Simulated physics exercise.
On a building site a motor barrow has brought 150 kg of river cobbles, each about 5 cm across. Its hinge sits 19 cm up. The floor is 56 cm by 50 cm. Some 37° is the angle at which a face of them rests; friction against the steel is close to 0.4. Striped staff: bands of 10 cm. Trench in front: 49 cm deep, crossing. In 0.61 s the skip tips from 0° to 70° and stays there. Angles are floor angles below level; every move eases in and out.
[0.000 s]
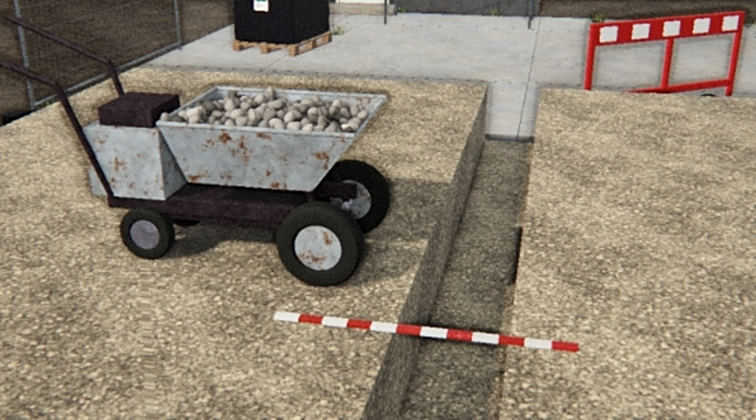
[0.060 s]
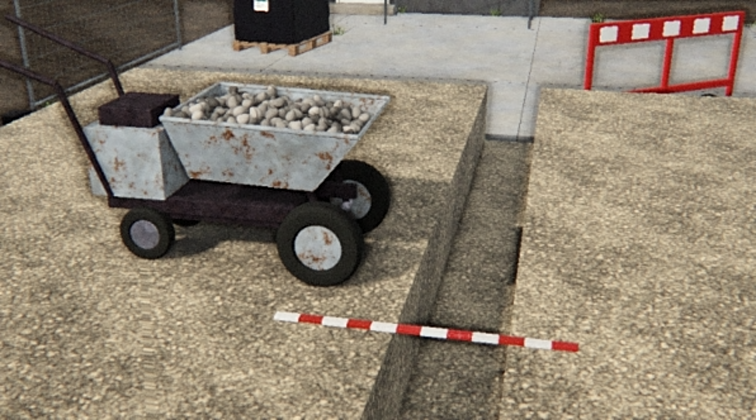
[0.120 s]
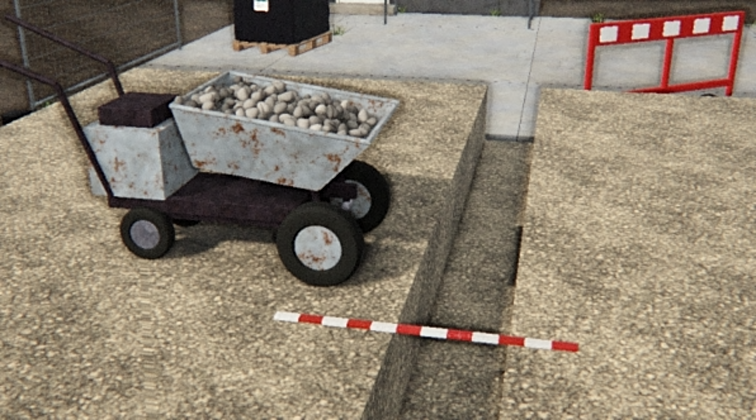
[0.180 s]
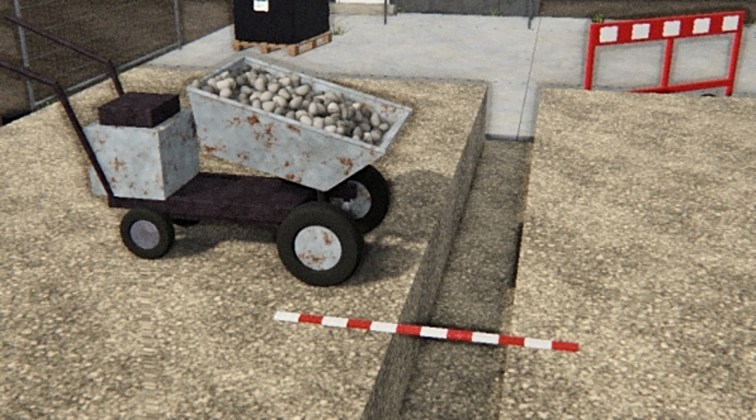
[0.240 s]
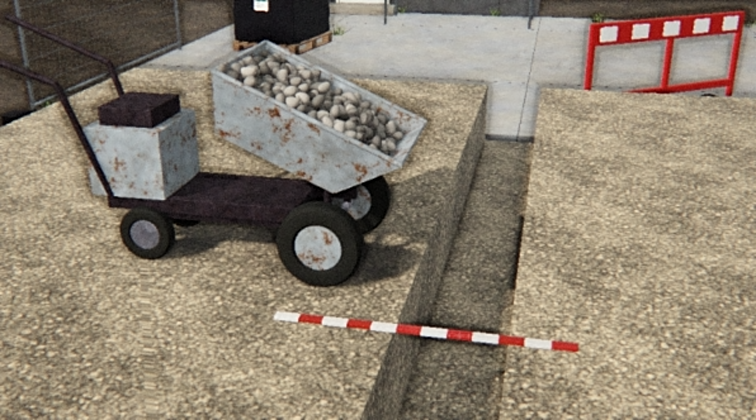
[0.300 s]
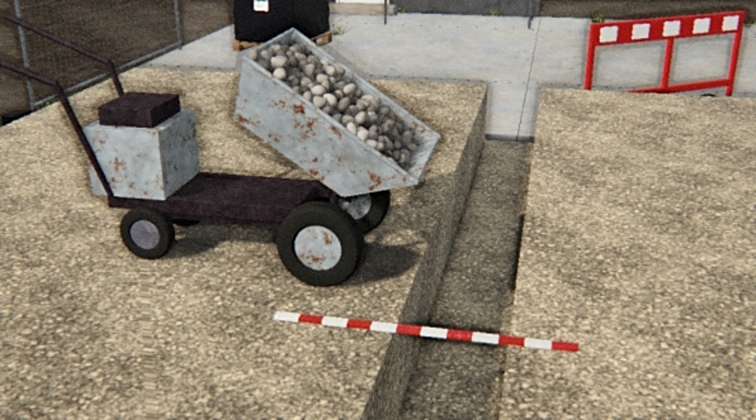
A motor barrow stands beside a trench as its cobble-filled skip tilts steeply to the right.
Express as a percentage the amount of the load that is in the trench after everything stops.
The amount is close to 61 per cent of the load.
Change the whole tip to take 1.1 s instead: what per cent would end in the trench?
It'd be some 80 per cent.
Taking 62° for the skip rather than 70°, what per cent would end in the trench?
Share in trench: Approx. 60%.
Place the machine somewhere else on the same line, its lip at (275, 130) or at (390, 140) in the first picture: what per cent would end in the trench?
85 % and 35 %.
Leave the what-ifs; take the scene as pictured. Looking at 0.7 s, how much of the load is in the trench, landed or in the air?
By then, around 30 percent.
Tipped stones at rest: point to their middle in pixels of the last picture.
(502, 344).
After 0.5 s the floor is at 59°; 100 % in the skip; the foremost stones are at (440, 205).
After 0.7 s the floor is at 70°; 68 % in the skip, 28 % in the trench, 4 % past the trench; the foremost stones are at (539, 275).
After 1.1 s the floor is at 70°; 14 % in the skip, 46 % in the trench, 39 % past the trench; the foremost stones are at (738, 290).
After 3.0 s the floor is at 70°; 0 % in the skip, 61 % in the trench, 39 % past the trench; the foremost stones are past the picture's edge.
